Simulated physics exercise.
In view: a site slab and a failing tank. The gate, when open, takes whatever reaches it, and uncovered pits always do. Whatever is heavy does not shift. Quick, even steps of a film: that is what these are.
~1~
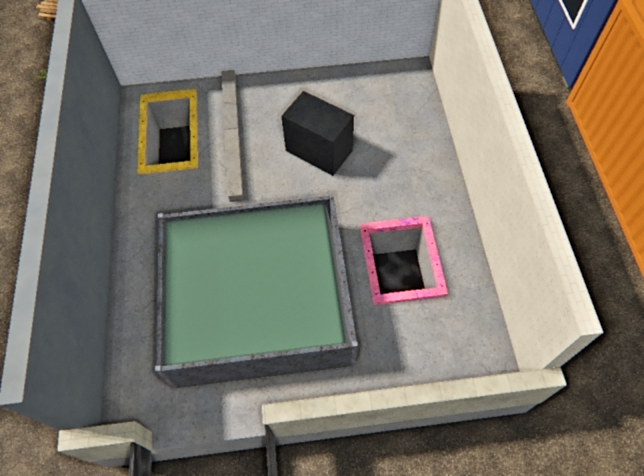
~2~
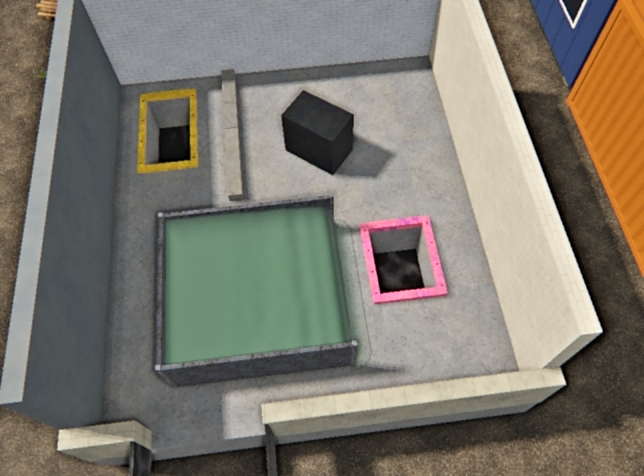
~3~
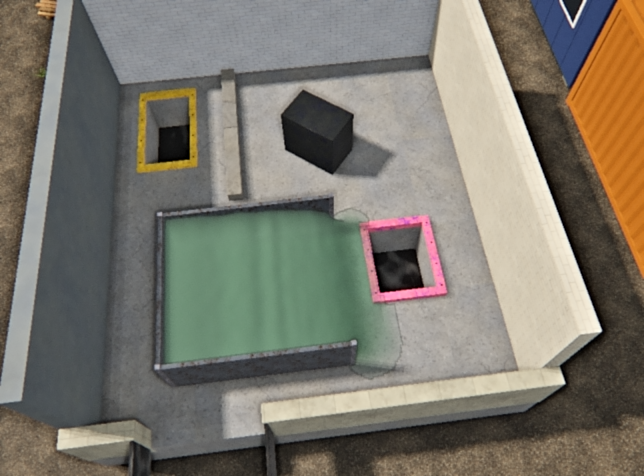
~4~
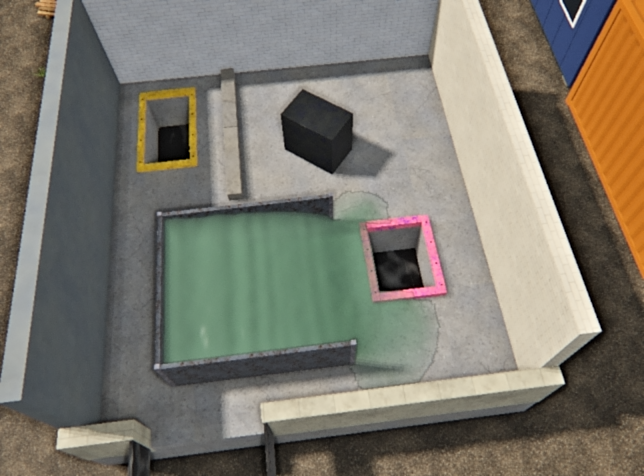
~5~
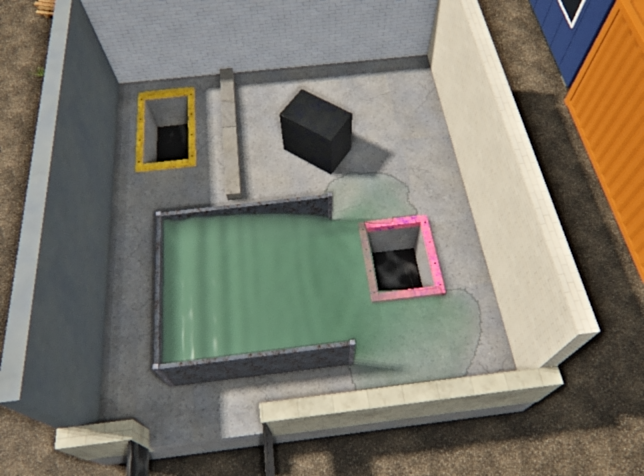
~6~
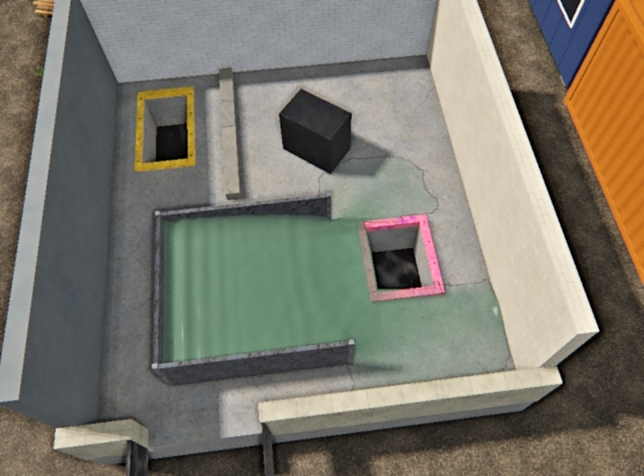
A square tank of green water stands in a walled concrete yard, seen from high above, with dirt ground outside and blue and orange containers at the upper right. A yellow-rimmed pit and a low wall lie behind it, a dark block farther right, and a pink-rimmed pit beside it. The tank's right side opens and water pours out rightward, spreading around the pink pit toward the right wall.
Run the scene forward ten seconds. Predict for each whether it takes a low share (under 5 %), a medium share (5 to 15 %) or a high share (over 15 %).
Prediction: The gate takes a low share; the pink pit takes a high share; the yellow pit takes a low share.
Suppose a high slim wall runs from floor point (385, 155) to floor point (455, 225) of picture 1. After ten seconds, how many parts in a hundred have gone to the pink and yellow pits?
The pink pit takes 45 per cent and the yellow pit 0 per cent.
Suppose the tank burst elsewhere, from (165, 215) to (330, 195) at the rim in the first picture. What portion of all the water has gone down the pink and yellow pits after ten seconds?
For pink it's about 4 per cent, and for yellow about 30 per cent.
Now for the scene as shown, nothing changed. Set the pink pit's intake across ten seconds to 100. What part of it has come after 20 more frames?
Roughly 90 %.
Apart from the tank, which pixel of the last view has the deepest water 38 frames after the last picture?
I'd go with (234, 92) as the deepest place.
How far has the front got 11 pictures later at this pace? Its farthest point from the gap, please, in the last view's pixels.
My best guess is about (419, 60).
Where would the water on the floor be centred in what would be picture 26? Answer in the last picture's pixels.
It's close to (363, 259).
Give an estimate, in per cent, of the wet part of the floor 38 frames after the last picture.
About 80 %.
A moment on, water covers 30 % of the floor; the gate 0 %, the pink pit 15 %, the yellow pit 0 %.
Next, water covers 40 % of the floor; the gate 0 %, the pink pit 25 %, the yellow pit 0 %.
Then, water covers 50 % of the floor; the gate 0 %, the pink pit 32 %, the yellow pit 0 %.
Later, water covers 80 % of the floor; the gate 1 %, the pink pit 35 %, the yellow pit 0 %.
In the end, water covers 95 % of the floor; the gate 3 %, the pink pit 36 %, the yellow pit 0 %.
